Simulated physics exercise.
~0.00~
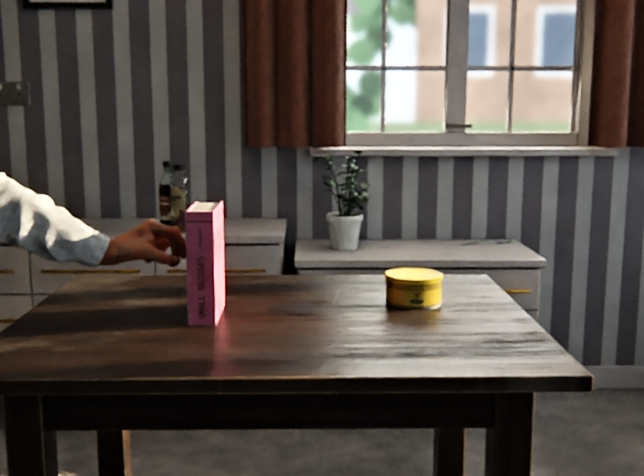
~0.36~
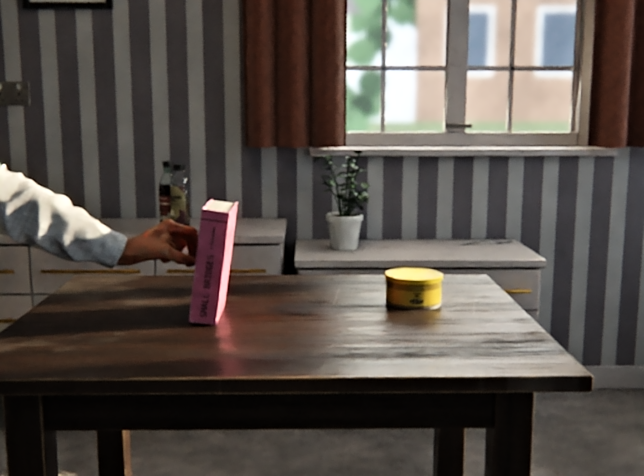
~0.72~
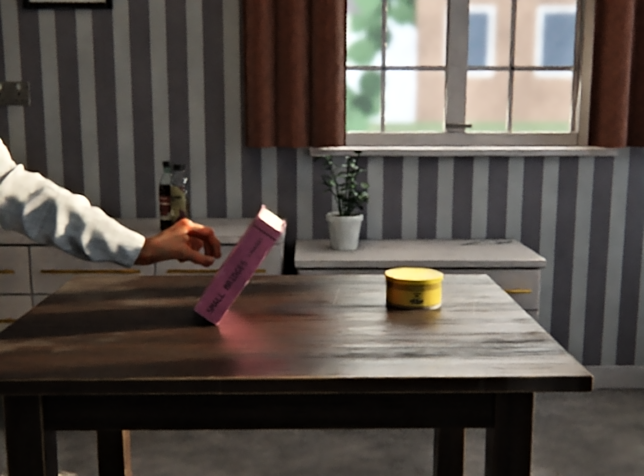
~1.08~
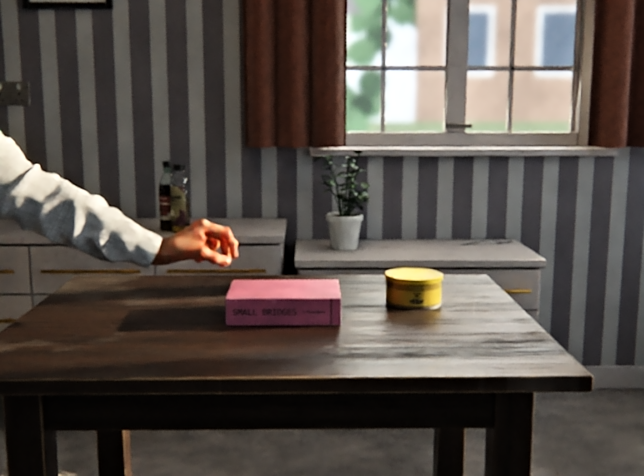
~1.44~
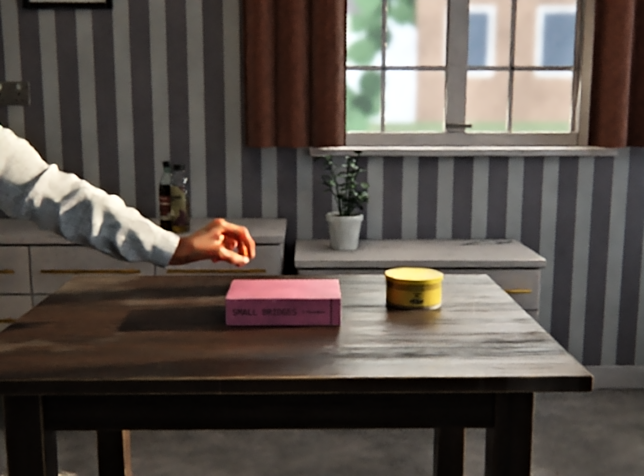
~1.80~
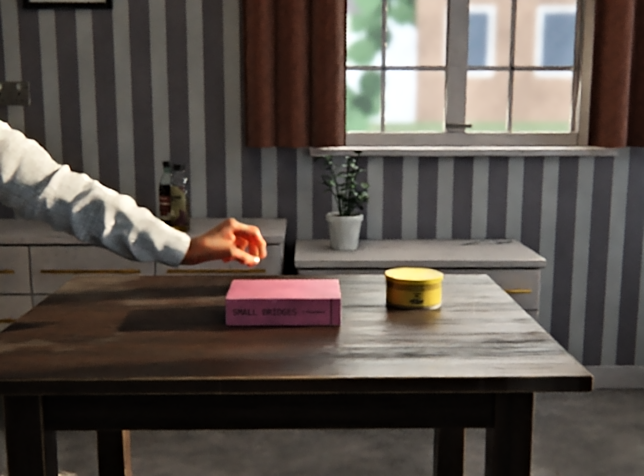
A pink book stands upright on a dark wooden table, with a round yellow tub to its right and a hand in a pale sleeve reaching in from the left. The fingers push the upper part of the book, and it begins to lean to the right. It tilts steeply as the hand follows, then falls over and lands flat on its side, just short of the tub. The hand drifts a little farther right above the table without moving it again. At the end, the book lies still beside the undisturbed yellow tub.
